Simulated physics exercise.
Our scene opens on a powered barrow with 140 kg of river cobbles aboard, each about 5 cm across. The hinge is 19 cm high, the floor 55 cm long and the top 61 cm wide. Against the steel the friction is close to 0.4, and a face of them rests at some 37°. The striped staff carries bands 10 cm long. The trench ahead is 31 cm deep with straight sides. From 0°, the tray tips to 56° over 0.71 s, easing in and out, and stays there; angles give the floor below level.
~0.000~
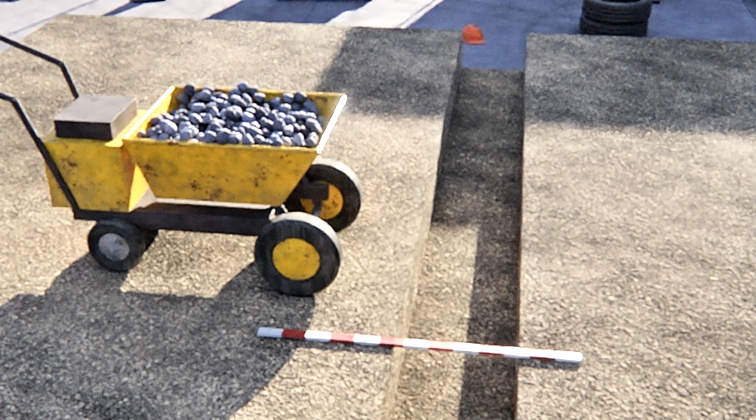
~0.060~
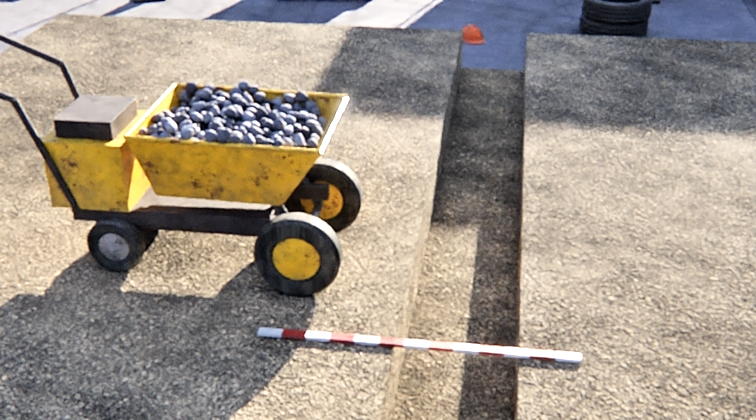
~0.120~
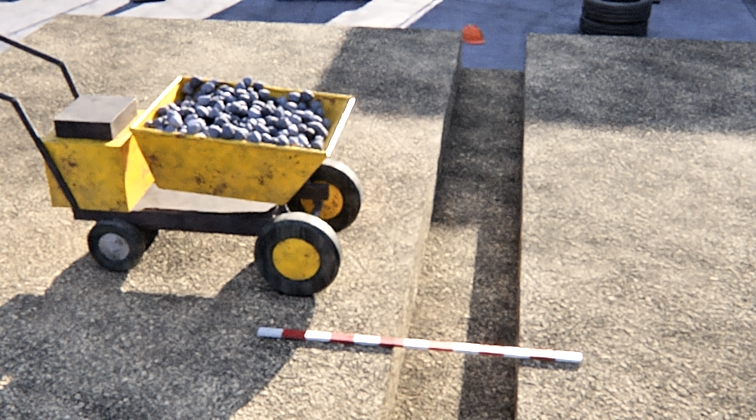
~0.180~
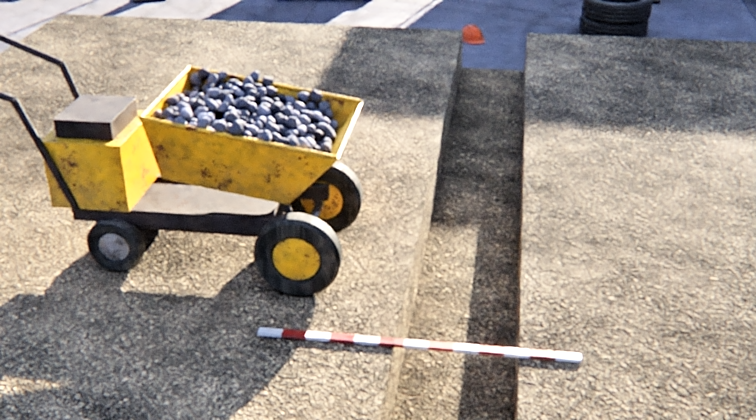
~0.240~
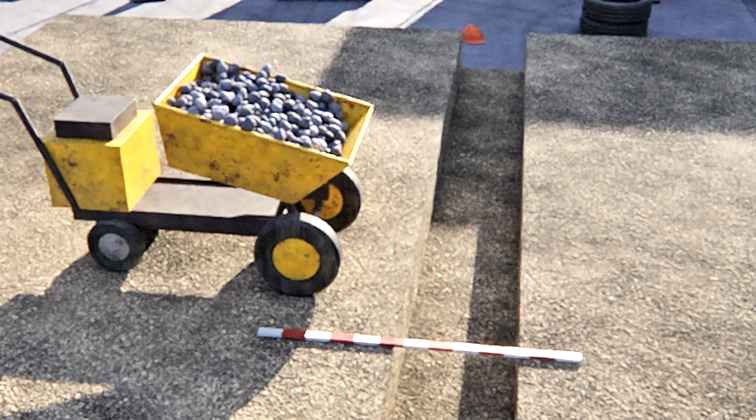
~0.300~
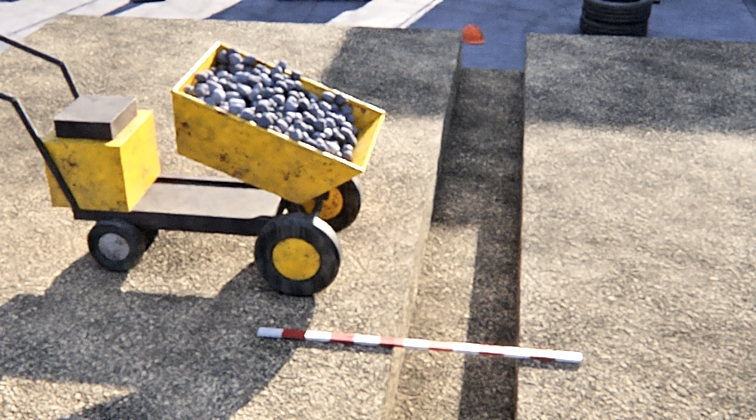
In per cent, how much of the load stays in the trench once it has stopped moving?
I would say about 52 per cent.
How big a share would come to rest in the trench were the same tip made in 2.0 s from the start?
Near 40 per cent.
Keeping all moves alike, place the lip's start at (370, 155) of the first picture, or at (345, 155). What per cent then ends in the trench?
It comes to about 30 and 40 in a hundred.
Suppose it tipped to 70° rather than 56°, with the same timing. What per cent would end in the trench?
It would come to about 90 percent.
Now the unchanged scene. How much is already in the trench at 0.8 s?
By that point it's something like 10 in a hundred.
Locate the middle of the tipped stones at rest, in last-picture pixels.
Roughly (481, 321), I'd say.
After 0.5 s the floor is at 47°; 100 % in the tray; the foremost stones are at (390, 173).
After 0.8 s the floor is at 56°; 89 % in the tray, 11 % in the trench; the foremost stones are at (474, 241).
After 1.2 s the floor is at 56°; 56 % in the tray, 41 % in the trench, 3 % past the trench; the foremost stones are at (579, 272).
After 3.1 s the floor is at 56°; 45 % in the tray, 52 % in the trench, 3 % past the trench; the foremost stones are at (684, 281).
